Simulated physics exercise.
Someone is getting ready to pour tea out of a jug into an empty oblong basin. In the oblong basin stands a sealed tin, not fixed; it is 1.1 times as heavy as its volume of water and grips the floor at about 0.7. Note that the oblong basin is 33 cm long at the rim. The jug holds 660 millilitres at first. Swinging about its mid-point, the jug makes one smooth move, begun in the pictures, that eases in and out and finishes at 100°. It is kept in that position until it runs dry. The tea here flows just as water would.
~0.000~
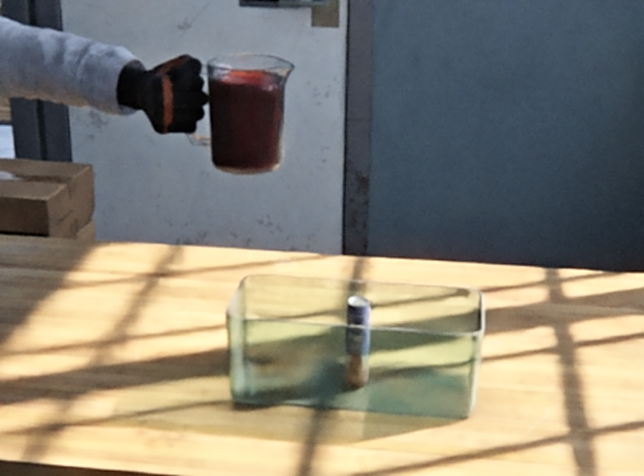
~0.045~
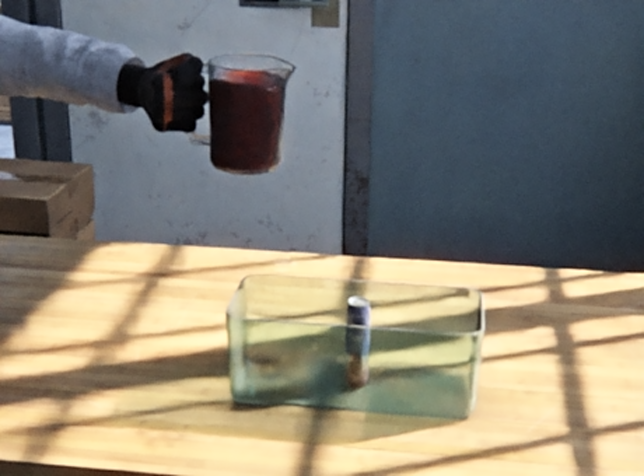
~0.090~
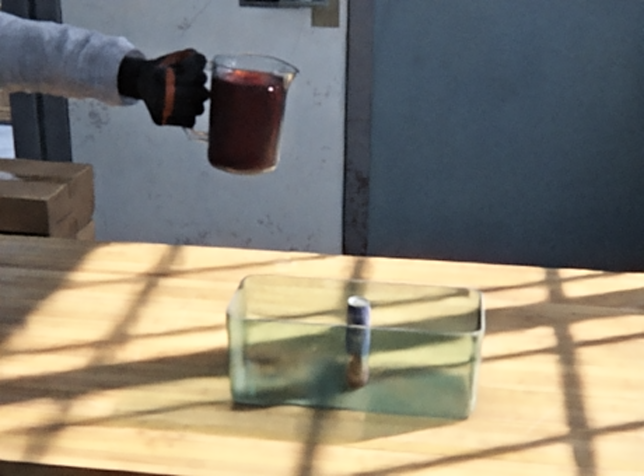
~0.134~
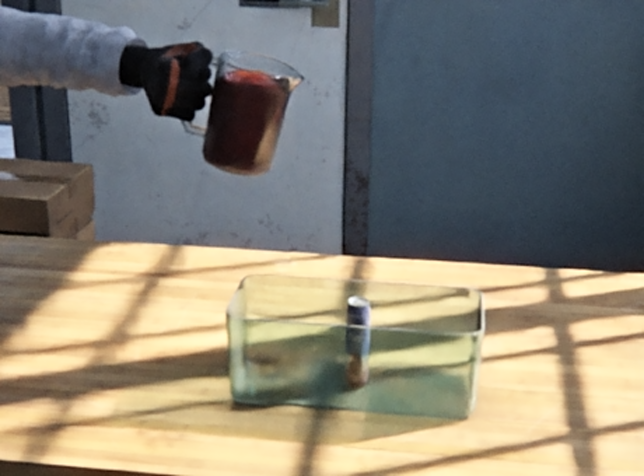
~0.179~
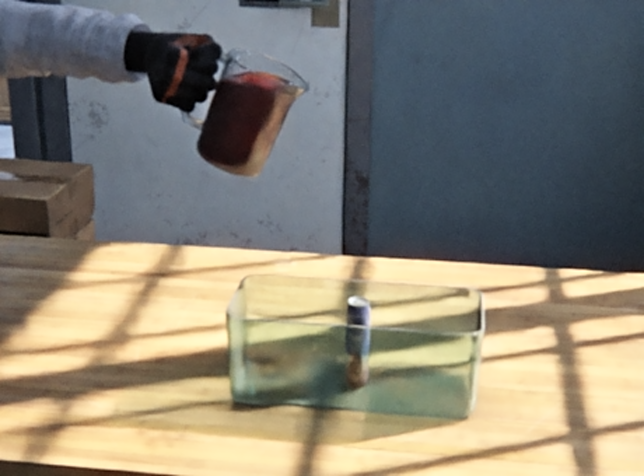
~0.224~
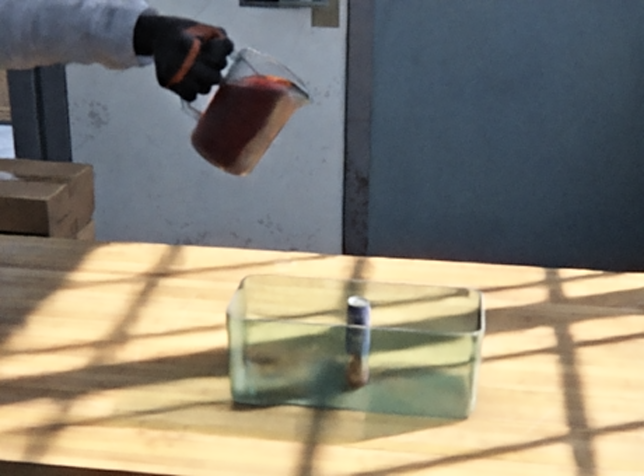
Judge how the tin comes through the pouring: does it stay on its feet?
Yes.
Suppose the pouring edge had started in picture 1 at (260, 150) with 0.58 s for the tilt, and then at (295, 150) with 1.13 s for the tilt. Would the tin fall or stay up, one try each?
The tin stays vertical the first time and overturns the second time.
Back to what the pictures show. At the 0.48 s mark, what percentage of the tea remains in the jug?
66 %.
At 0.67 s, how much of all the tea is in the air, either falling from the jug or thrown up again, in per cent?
Close to 36 %.
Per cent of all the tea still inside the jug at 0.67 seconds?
26 per cent or so.
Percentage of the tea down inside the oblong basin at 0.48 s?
About 2%.
After 0.48 s the tilt is 93° and 67 per cent is still to pour; the tin stands where it began.
After 0.67 s the tilt is 100° and 27 per cent is still to pour; the tin stands where it began.
After 0.87 s the tilt is 100° and 8 per cent is still to pour; the tin stands where it began.
After 1.08 s the tilt is 100° and 2 per cent is still to pour; the tin stands where it began.
In the end the tin stands where it began.
